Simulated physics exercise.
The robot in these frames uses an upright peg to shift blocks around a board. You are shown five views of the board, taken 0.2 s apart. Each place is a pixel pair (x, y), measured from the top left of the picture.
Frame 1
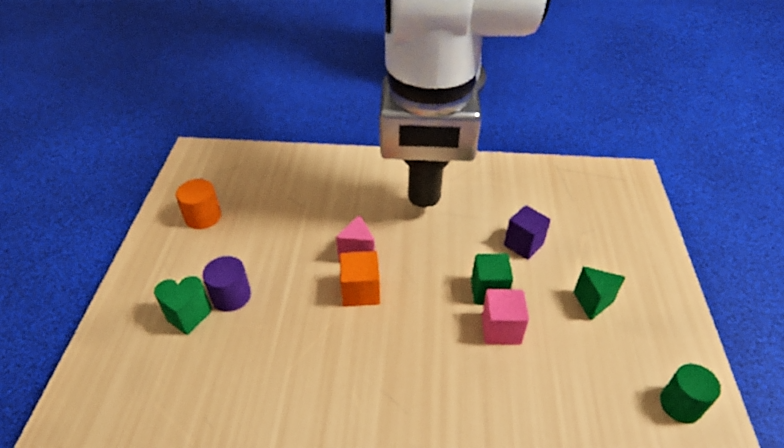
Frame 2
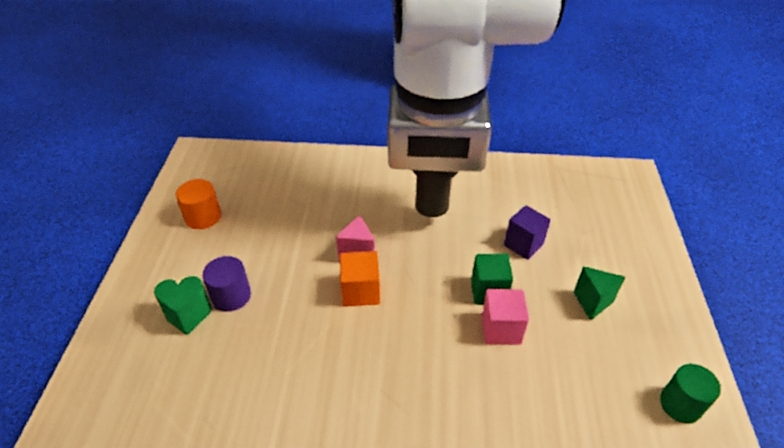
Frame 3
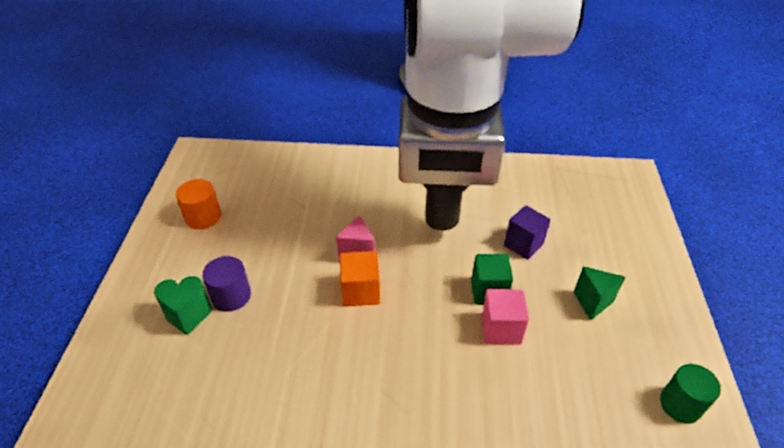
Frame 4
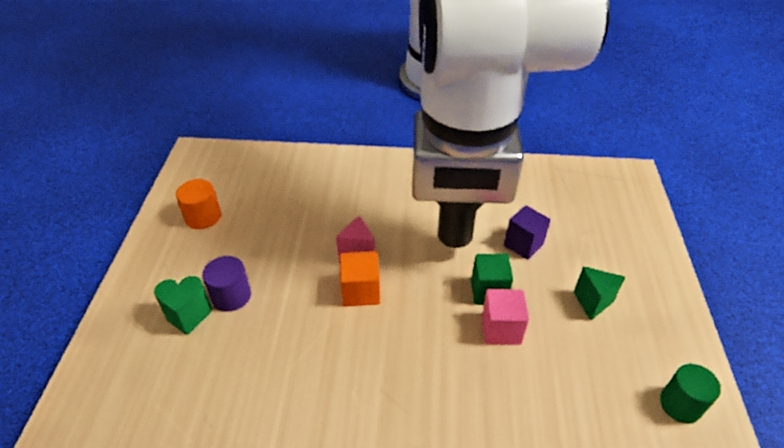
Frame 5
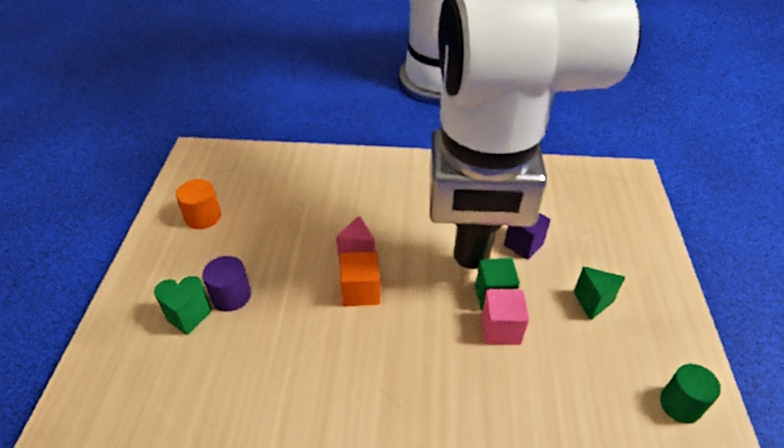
On a wooden board over a blue surface, a white robot arm holds a dark upright peg above scattered colored blocks. The peg moves steadily toward the viewer and slightly right, passing left of the purple block, then nudges the green square block slightly beside the pink square one.
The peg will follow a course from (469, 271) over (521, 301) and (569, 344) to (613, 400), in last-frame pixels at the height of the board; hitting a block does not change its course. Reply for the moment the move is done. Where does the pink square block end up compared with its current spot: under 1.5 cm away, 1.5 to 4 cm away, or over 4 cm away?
Displacement: Past 4 cm.
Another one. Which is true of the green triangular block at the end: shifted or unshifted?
That block is not shifted.
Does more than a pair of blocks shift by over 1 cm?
No.
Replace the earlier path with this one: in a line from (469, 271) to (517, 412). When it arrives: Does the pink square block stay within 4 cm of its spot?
No, that is not what happens.
The first path, step by step. One third of the way, peg at (525, 287); green square block at (544, 312), turned 40° clockwise; pink square block at (526, 339), turned 30° clockwise.
Two thirds of the way, peg at (576, 330); green square block at (571, 354), turned 100° clockwise; pink square block at (527, 354), turned 80° clockwise.
At the end, peg at (620, 387); green square block at (582, 382), turned 170° clockwise; pink square block at (526, 354), turned 80° clockwise; green triangular block in place.
